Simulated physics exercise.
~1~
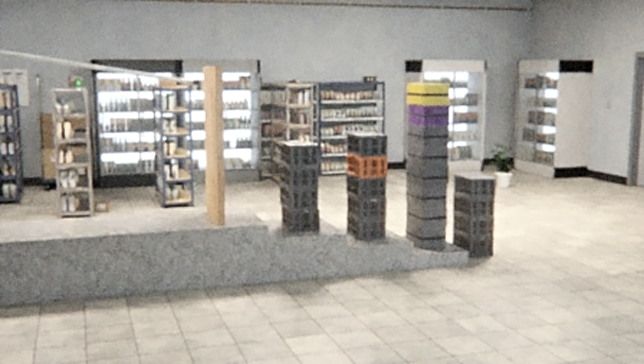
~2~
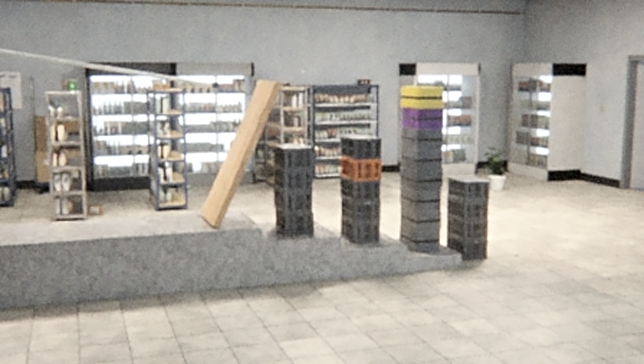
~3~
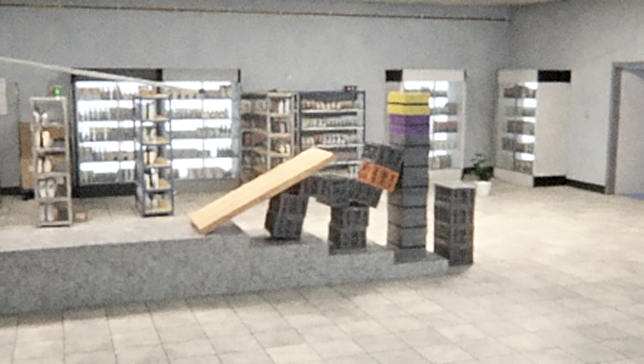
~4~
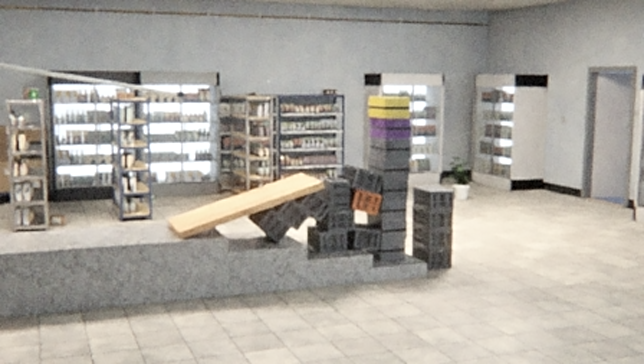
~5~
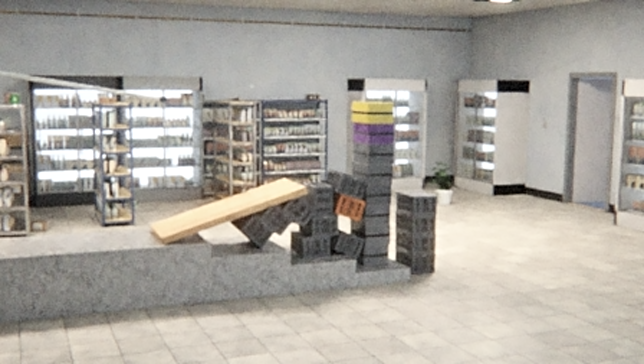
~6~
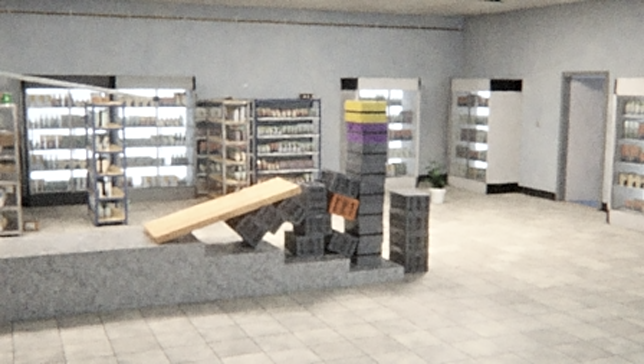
At the start, a wooden board stands upright on a raised grey platform, beside four stacks of dark crates on descending steps, while a thin pole reaches in from the left. The board tips to the right and leans into the first stack. That stack topples against the second, knocking its upper crates, including the orange one, toward the tall third stack. The crates slump into a jumbled heap as the board sinks lower and the view drifts right. At the end, the board rests slanted on the heap, the orange crate sits tilted against the tall stack, and that stack, topped with purple and yellow, still stands beside the short last one.
